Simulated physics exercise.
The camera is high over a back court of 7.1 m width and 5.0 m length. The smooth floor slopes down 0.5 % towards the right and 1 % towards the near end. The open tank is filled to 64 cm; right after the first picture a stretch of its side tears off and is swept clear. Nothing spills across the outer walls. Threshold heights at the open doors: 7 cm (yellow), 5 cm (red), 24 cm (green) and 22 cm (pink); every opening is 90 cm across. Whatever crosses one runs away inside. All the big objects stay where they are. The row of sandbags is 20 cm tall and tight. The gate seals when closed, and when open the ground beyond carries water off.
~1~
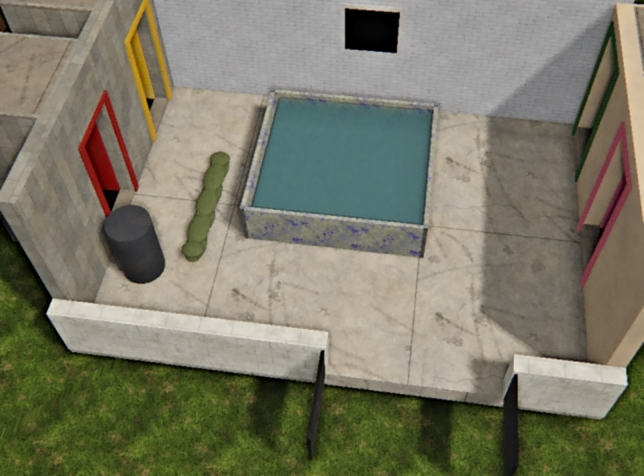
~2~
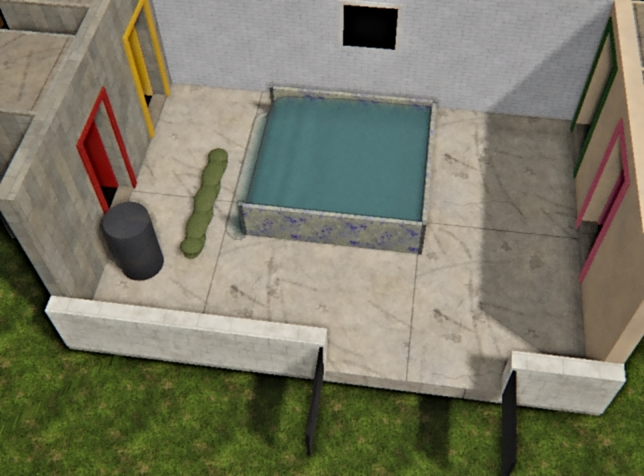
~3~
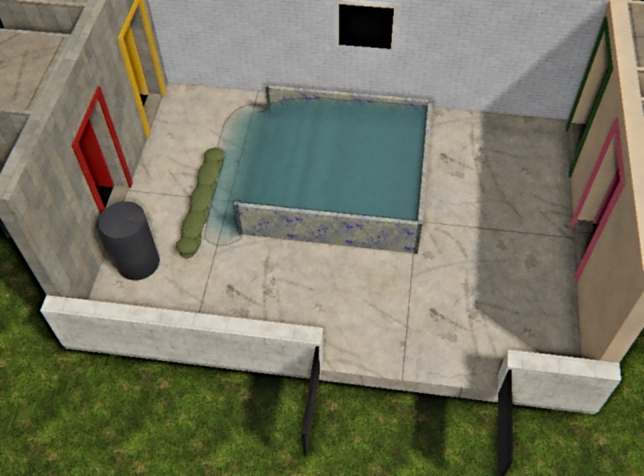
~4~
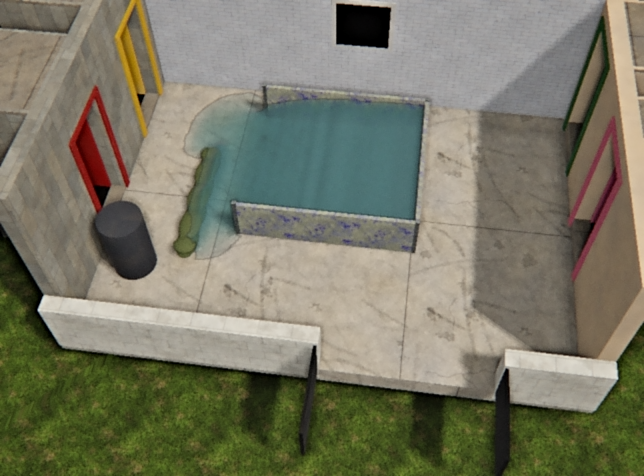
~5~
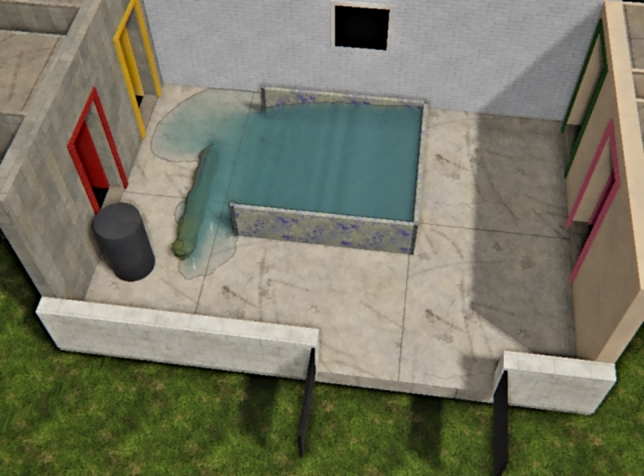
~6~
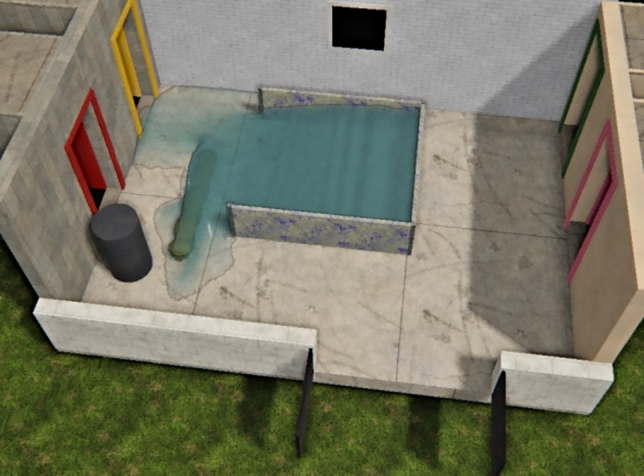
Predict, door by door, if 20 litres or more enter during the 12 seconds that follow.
Within that time: At the yellow door it passes the limit; at the red door it passes the limit; at the green door it does not reach the limit; at the pink door it does not reach the limit.
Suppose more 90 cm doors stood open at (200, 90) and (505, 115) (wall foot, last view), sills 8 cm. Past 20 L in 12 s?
In that order: Past it, under.
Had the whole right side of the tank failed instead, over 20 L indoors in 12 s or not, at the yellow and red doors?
Against that limit: Yellow above, red above.
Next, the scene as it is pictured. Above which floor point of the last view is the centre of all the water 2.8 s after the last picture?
Around (248, 193).
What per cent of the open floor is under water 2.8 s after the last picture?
Some 55 per cent of it.
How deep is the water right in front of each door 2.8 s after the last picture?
In cm: Yellow 27, red 16, green 0, pink 0.
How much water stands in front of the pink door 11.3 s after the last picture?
About 9.5 cm.
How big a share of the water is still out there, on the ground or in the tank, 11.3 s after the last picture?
About 66 per cent.
Then, 0.7 s after the last picture water covers 35 % of the floor and is deepest (46 cm) near (210, 199); yellow door 23 cm at the sill, 101 L in, red door 15 cm at the sill, 11 L in, green door not reached, pink door not reached.
Then, 1.5 s after the last picture water covers 40 % of the floor and is deepest (42 cm) near (157, 126); yellow door 38 cm at the sill, 281 L in, red door 21 cm at the sill, 76 L in, green door not reached, pink door not reached.
Then, 2.8 s after the last picture water covers 55 % of the floor and is deepest (28 cm) near (208, 131); yellow door 27 cm at the sill, 546 L in, red door 16 cm at the sill, 164 L in, green door not reached, pink door not reached.
Then, 6.3 s after the last picture water covers 85 % of the floor and is deepest (18 cm) near (73, 326); yellow door 12 cm at the sill, 721 L in, red door 12 cm at the sill, 312 L in, green door 10 cm at the sill, 0 L in, pink door 8 cm at the sill, 0 L in.
Then, 11.3 s after the last picture water covers 95 % of the floor and is deepest (12 cm) near (545, 383); yellow door 7 cm at the sill, 768 L in, red door 10 cm at the sill, 391 L in, green door 8 cm at the sill, 0 L in, pink door 10 cm at the sill, 0 L in.
